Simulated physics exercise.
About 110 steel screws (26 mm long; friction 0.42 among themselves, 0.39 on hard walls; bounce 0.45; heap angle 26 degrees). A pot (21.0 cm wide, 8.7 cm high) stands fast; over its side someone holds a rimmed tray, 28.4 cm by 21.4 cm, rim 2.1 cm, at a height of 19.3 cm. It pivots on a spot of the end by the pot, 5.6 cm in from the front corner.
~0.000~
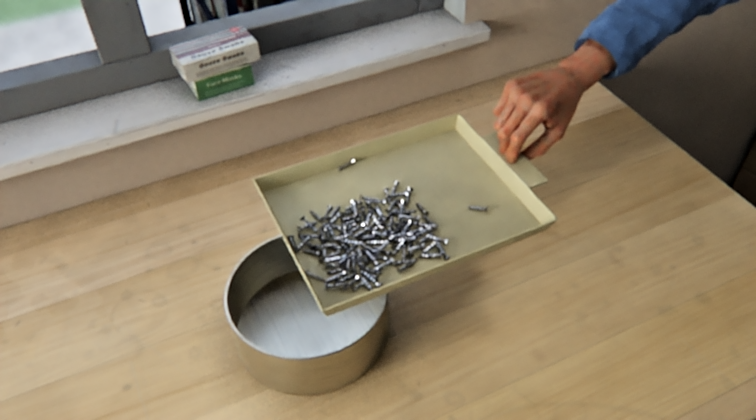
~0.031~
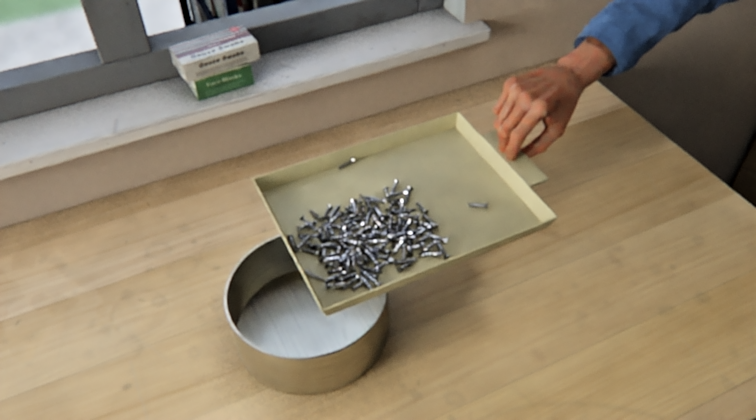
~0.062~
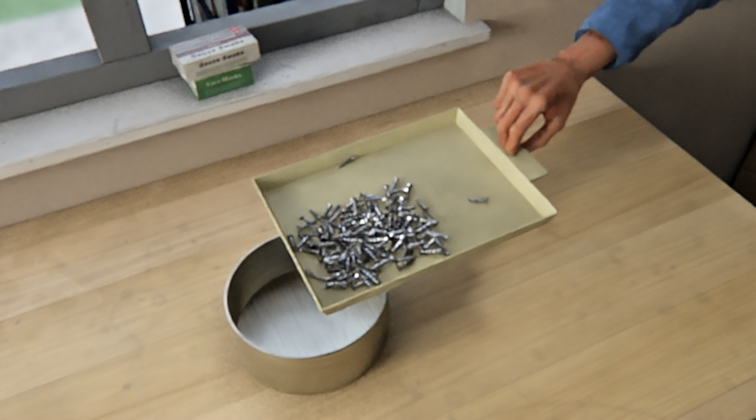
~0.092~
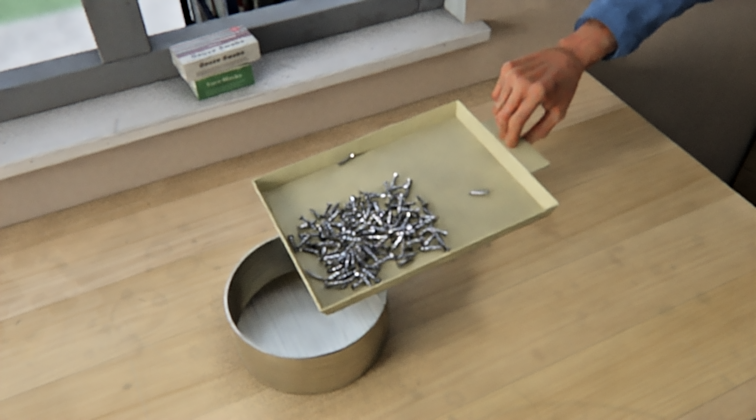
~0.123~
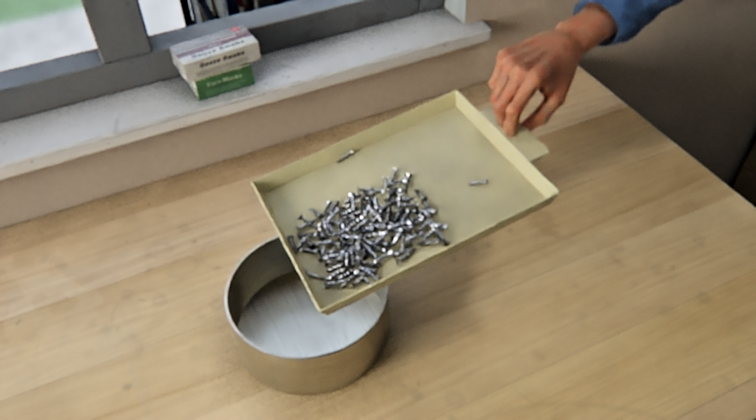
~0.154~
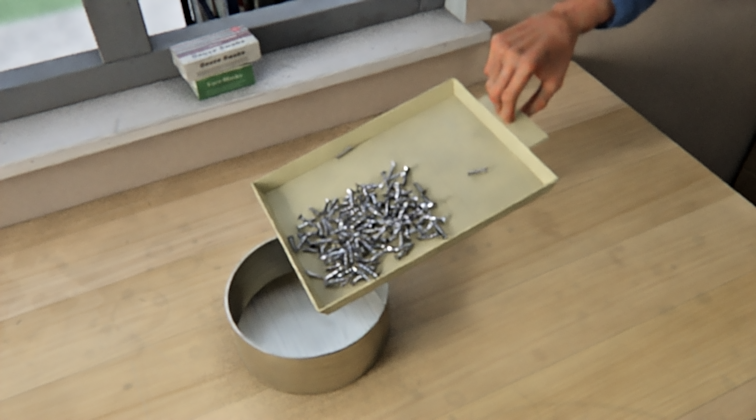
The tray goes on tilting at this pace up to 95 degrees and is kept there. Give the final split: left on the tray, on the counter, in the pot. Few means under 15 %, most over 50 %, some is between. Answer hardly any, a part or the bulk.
Left on the tray: Hardly any; on the counter: A part; in the pot: The bulk.
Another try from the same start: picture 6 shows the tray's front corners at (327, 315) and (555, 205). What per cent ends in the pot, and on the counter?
Pot 0, counter 100.
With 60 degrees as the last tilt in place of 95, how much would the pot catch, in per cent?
Then about 35 per cent.
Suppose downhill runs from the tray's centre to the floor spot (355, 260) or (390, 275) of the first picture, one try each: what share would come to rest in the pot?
Some 5 and 0 per cent.
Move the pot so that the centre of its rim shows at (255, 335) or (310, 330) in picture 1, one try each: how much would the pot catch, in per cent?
About 85 and 70 per cent.
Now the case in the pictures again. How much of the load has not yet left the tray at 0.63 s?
Some 65 per cent of the load.
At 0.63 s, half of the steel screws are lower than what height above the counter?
Some 18 cm.
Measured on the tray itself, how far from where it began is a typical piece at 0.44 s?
Some 4 cm.
Then, at 0.44 s, tilt 54 degrees; the tray holds 100 %, the pot 0 %.
Then, at 0.63 s, tilt 81 degrees; the tray holds 65 %, the pot 0 %.
After 0.94 s, tilt 95 degrees; the tray holds 0 %, the pot 75 %.
In the end, at 1.8 s, tray 0 %, counter 25 %, pot 75 %.
